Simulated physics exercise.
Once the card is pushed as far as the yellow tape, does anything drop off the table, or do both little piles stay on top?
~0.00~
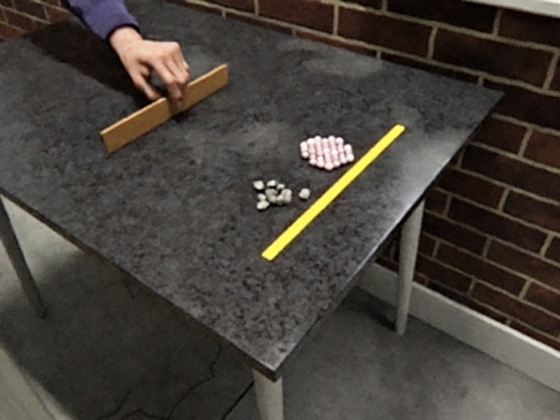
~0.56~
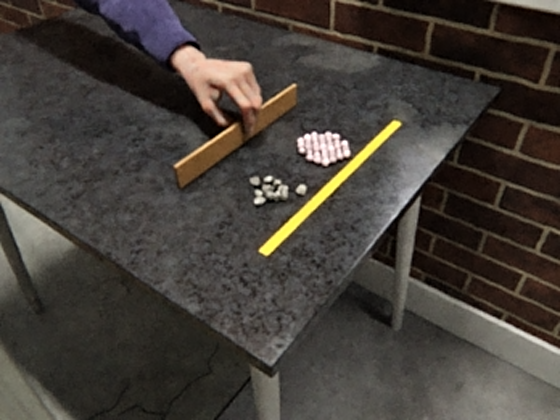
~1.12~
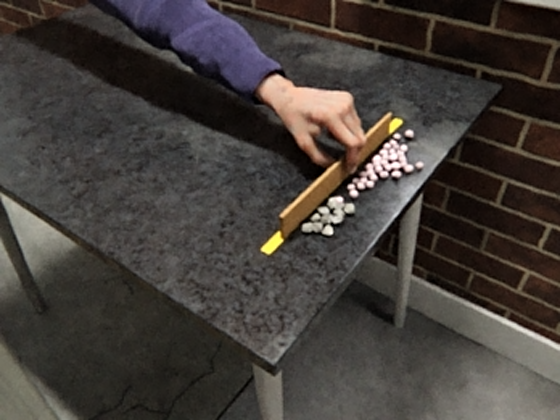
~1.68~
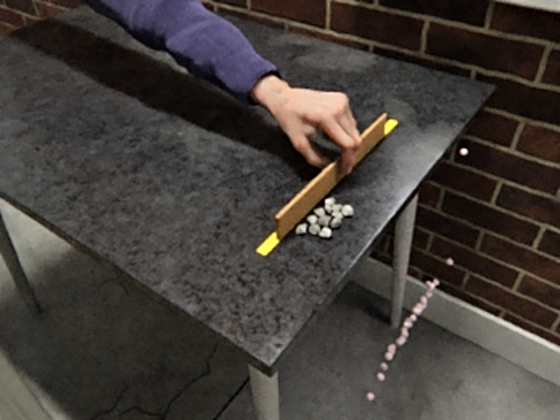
Something does drop off. The pink pieces in the farther pile go over the edge towards the floor, while the nearer gray stones stay on the table.
